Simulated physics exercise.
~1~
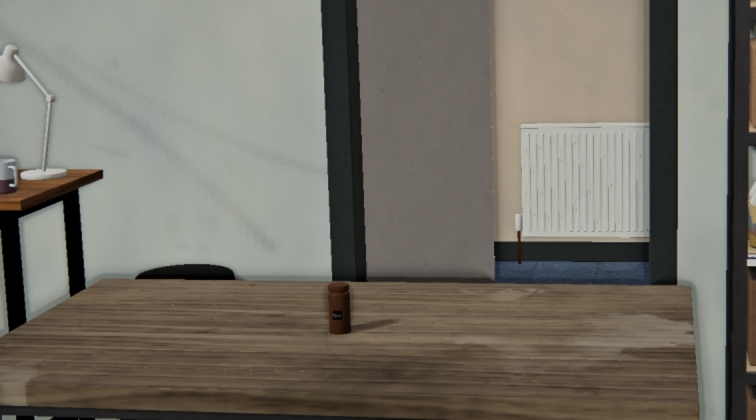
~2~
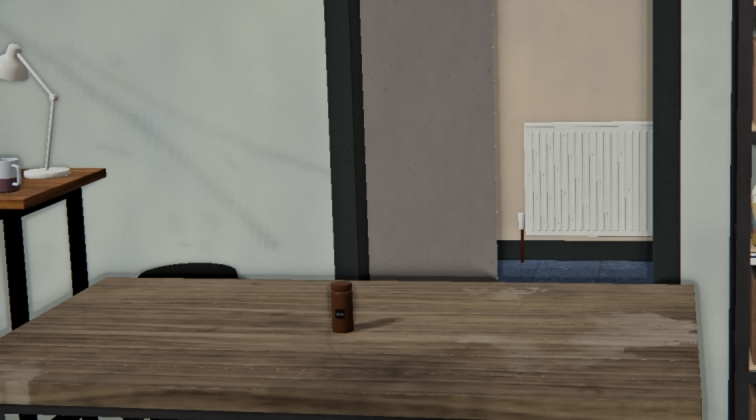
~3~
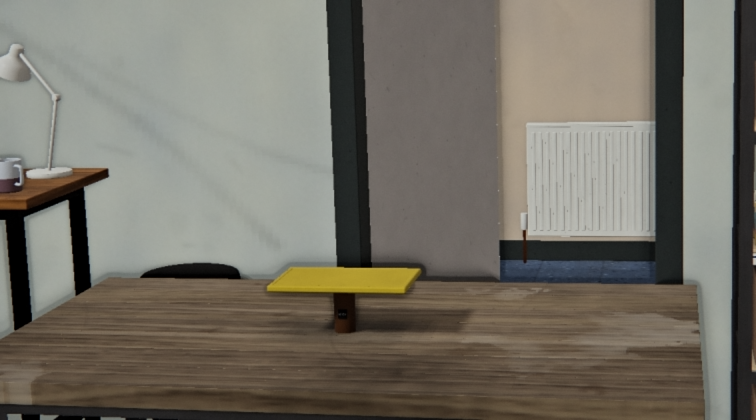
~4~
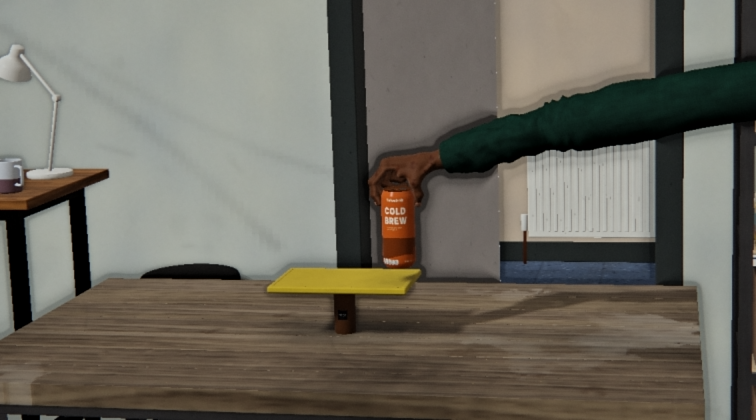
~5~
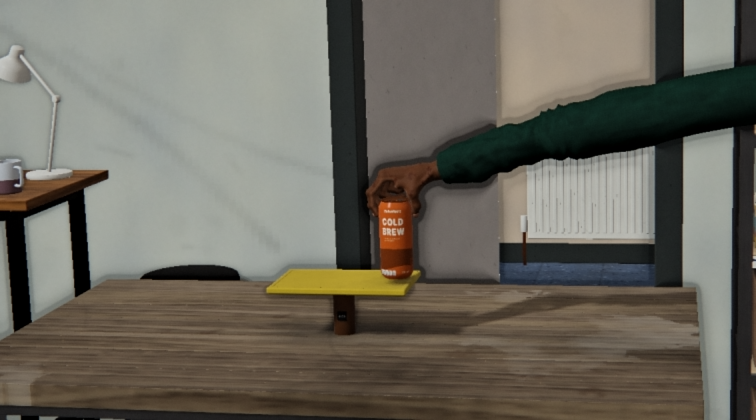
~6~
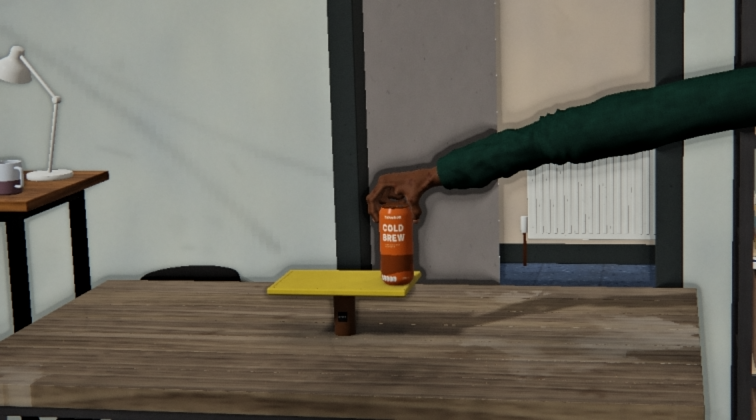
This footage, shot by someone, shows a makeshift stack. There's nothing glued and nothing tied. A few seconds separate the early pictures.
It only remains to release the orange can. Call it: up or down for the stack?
Down - it falls.
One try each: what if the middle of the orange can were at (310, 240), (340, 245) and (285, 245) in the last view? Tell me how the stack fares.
The first time it collapses, the second time it stays standing, and the third time it collapses.
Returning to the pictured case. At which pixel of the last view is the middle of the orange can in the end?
The object winds up at approximately (492, 326).
Then, 0.40 s later than the last frame, orange can now fallen; yellow lid tilted by 57°.
Then, 0.50 s later than the last frame, yellow lid tilted by 39°; brown shaker moved a little.
When it is over, fallen, orange can and yellow lid; moved from the start, brown shaker. End places, in pixels of the last picture, orange can near (492, 326). The stack gives way.
